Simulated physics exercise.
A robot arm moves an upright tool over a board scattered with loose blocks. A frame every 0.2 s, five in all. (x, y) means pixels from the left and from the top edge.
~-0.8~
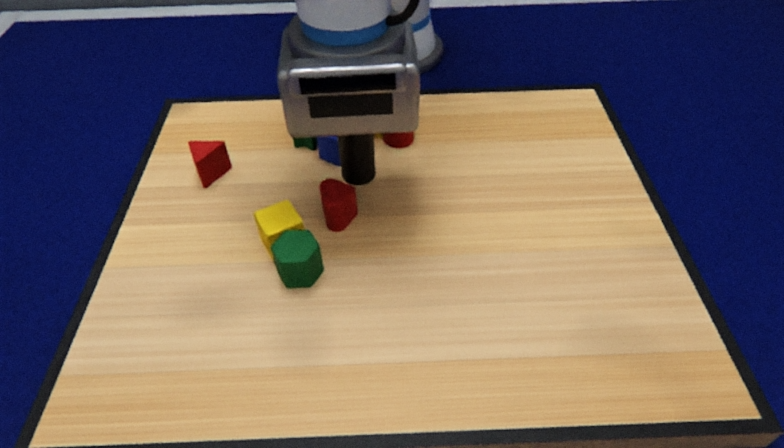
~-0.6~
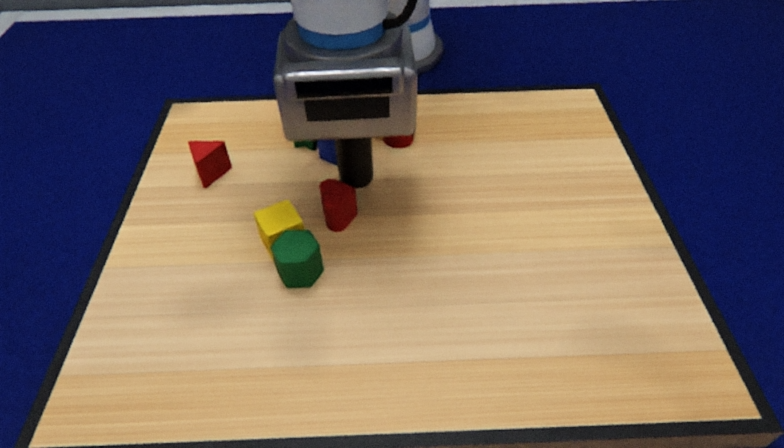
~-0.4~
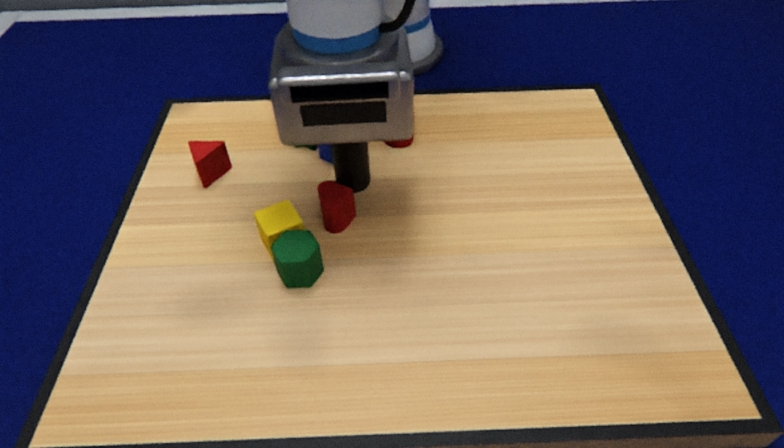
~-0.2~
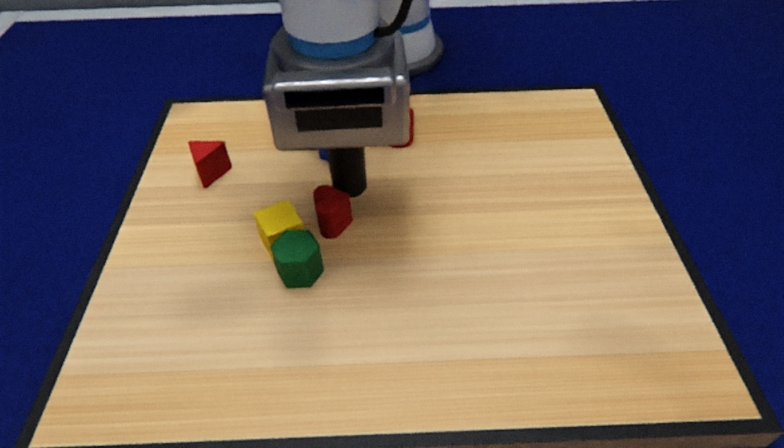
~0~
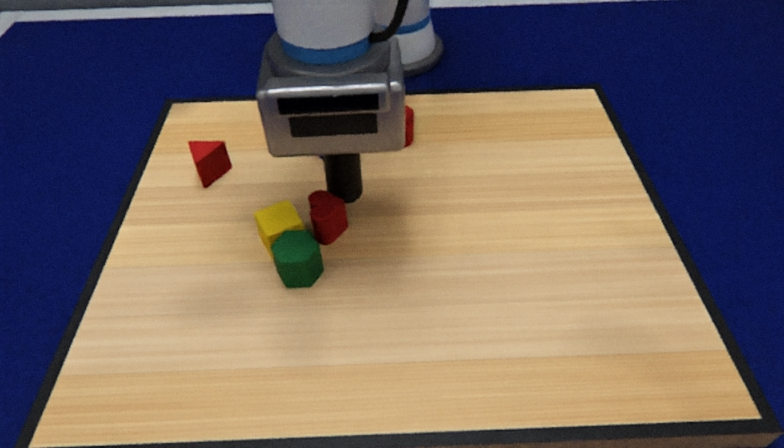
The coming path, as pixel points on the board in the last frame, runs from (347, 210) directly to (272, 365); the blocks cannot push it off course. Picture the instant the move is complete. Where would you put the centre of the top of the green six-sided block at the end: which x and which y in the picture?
My estimate: (200, 347).
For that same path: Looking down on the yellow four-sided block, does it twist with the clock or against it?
Seen from above, clockwise.
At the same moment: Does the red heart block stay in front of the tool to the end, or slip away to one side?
Pushed ahead.
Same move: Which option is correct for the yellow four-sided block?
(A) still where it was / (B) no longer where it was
It's B.
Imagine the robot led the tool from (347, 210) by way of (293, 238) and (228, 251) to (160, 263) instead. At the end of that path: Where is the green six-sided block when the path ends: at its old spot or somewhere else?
It gets pushed out of place.
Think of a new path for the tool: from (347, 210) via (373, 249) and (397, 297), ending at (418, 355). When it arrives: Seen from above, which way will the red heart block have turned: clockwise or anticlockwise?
The block spins clockwise.
The first path, step by step. One third of the way, tool (323, 236); yellow four-sided block (272, 224), turned 40° clockwise; green six-sided block (272, 279), turned 55° clockwise; red heart block (302, 253), turned 15° anticlockwise.
Two thirds of the way, tool (297, 288); yellow four-sided block (272, 224), turned 40° clockwise; green six-sided block (233, 320), turned 115° clockwise; red heart block (275, 311).
At the end, tool (266, 349); yellow four-sided block (272, 224), turned 40° clockwise; green six-sided block (200, 348), turned 175° clockwise; red heart block (235, 376); blue four-sided block not moved.
